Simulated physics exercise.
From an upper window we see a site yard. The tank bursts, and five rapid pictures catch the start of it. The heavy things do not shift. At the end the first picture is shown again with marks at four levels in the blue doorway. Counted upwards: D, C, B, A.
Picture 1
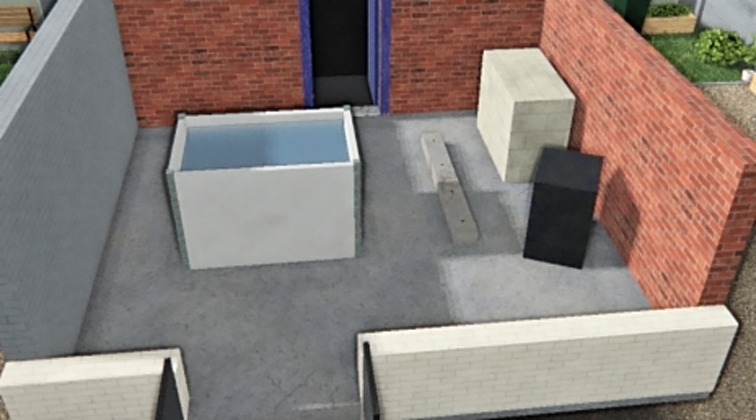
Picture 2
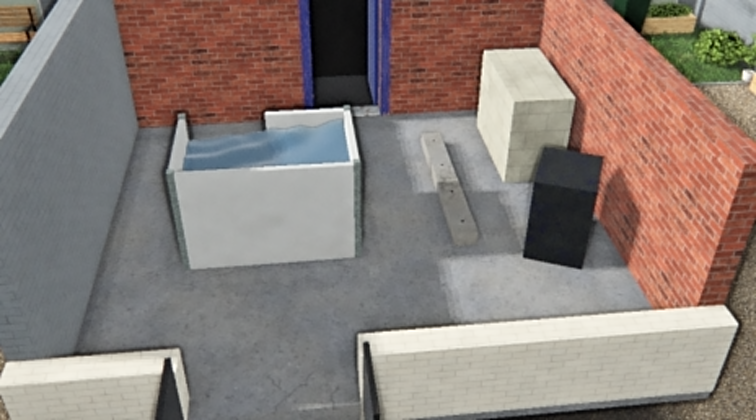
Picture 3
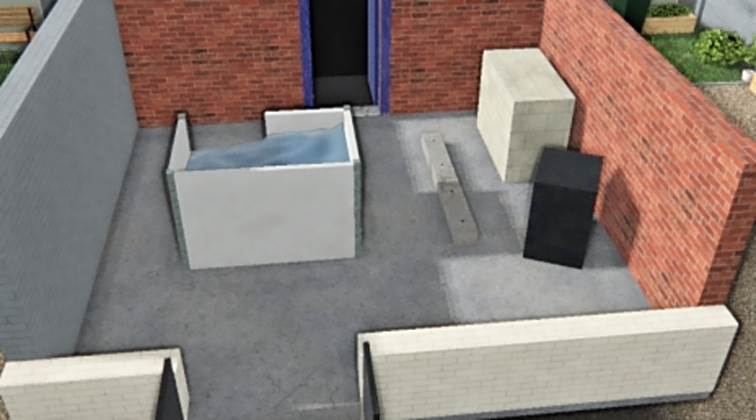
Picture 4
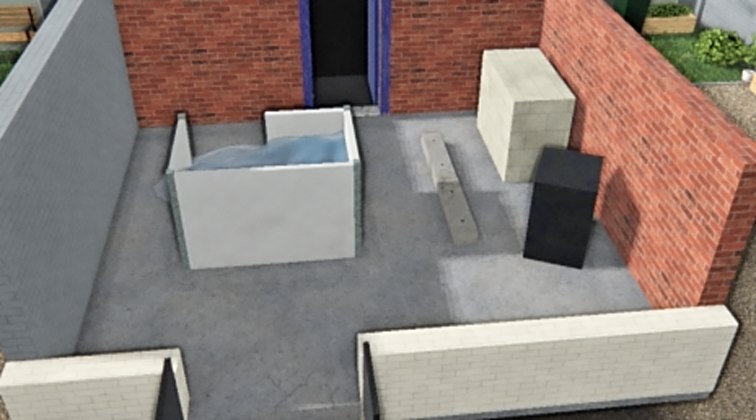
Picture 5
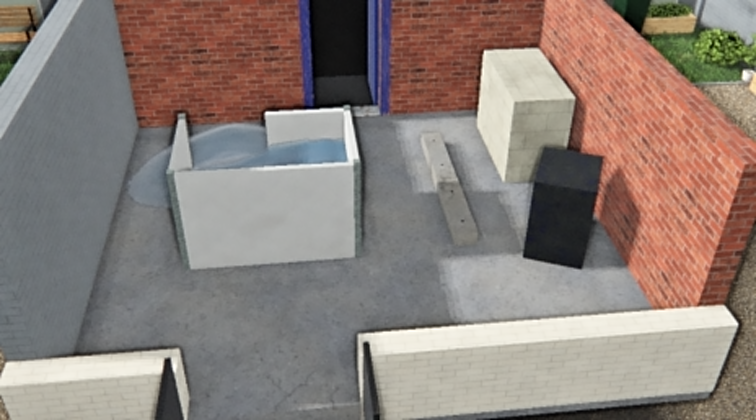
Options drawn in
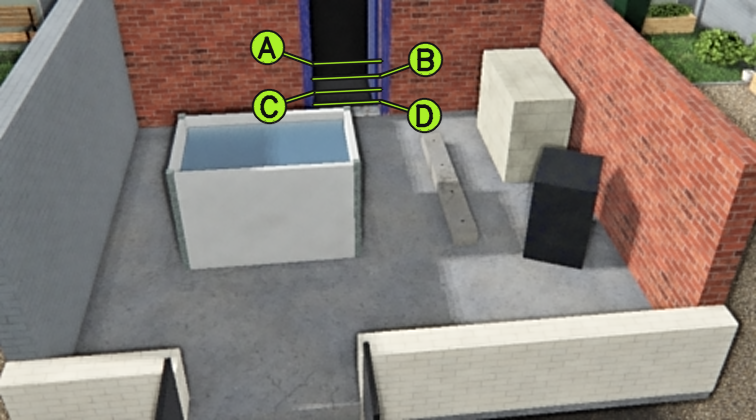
In this clip, a white tank of still water stands in a brick-walled yard; a section of its back wall disappears, the water surface ripples and sinks, and water spreads across the grey ground behind and left of it.
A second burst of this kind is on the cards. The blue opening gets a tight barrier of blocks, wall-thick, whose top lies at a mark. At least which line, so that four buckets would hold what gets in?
Go for D.
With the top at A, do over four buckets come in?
No.
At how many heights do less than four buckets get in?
All four.
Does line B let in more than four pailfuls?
No.
In lime, A at (346, 62); B at (347, 77); C at (347, 91); D at (347, 103); from the bottom up D, C, B, A.
If A is chosen, nothing gets over.
If B is chosen, nothing gets over.
If C is chosen, nothing gets over.
If D is chosen, a splash gets over, under a bucket.
